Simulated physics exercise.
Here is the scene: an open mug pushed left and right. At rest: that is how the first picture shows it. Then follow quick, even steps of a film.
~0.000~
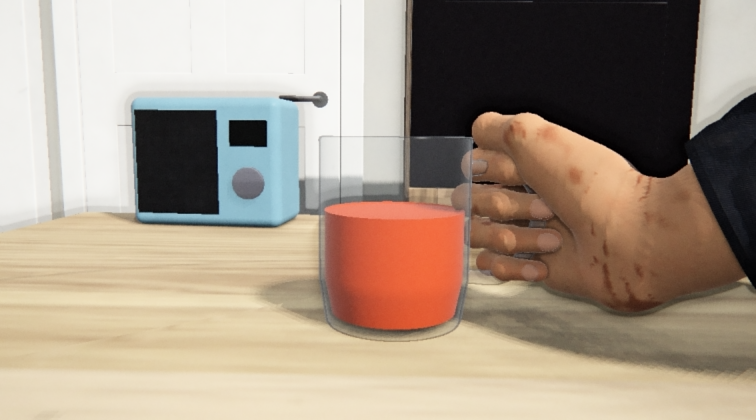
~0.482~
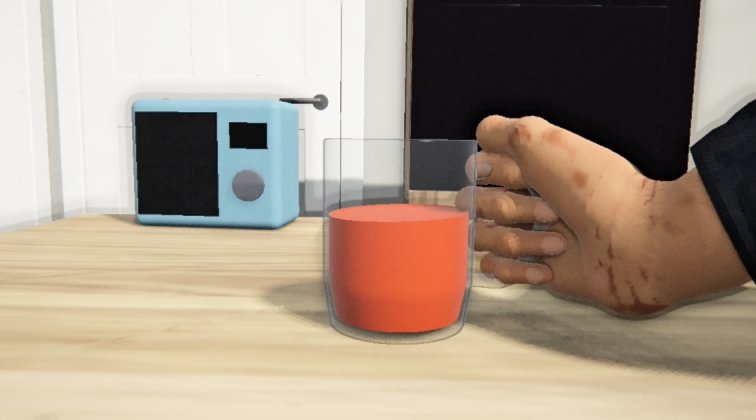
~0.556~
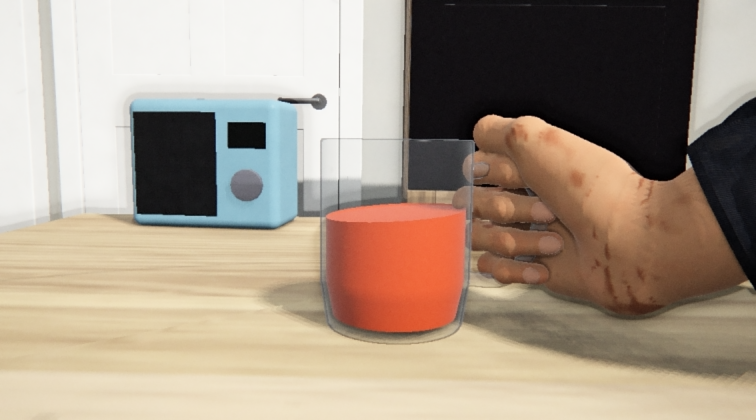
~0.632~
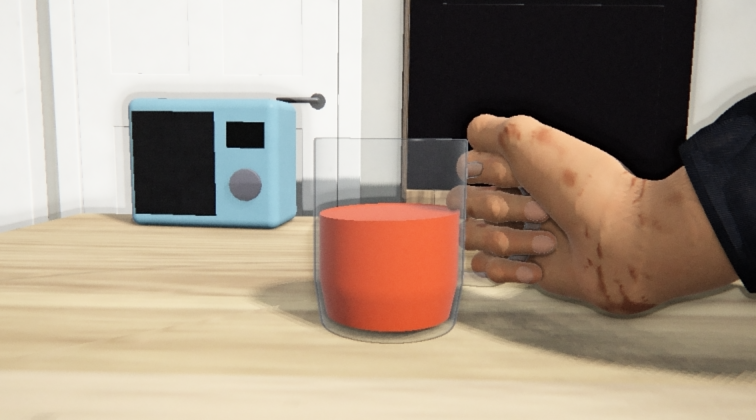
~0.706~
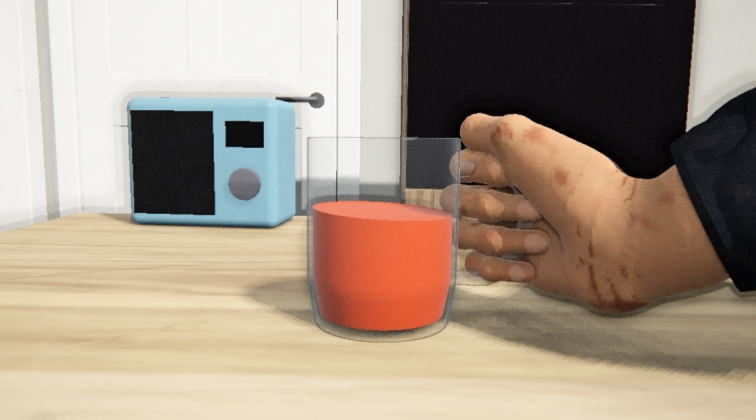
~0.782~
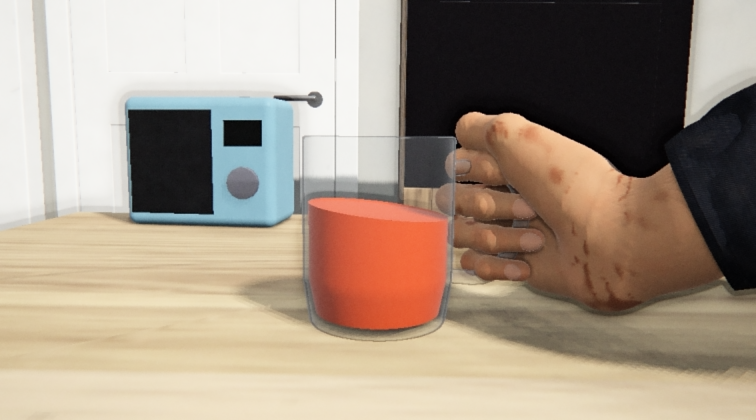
A clear mug of red liquid shifts slightly right, then slides left beside a hand.
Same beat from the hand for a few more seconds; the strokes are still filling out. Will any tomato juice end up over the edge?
No.
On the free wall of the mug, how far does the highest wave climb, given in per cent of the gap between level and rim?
The surge peaks at about 20 percent.
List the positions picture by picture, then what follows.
The first frame shows mug (394, 225) about half full; at rest.
The second frame shows mug about half full, surface at (398, 214); surface about level.
The third frame shows mug (396, 227) about half full; surface a little higher on the right.
The fourth frame shows mug about half full, surface at (390, 213); surface about level.
The fifth frame shows mug (382, 225) about half full; surface about level.
The sixth frame shows mug about half full, surface at (379, 211); surface a little higher on the left.
Around 1.1 s, the highest wave so far stays far below the rim.
Around 5.2 s, the highest wave so far stays far below the rim; nothing has left it.
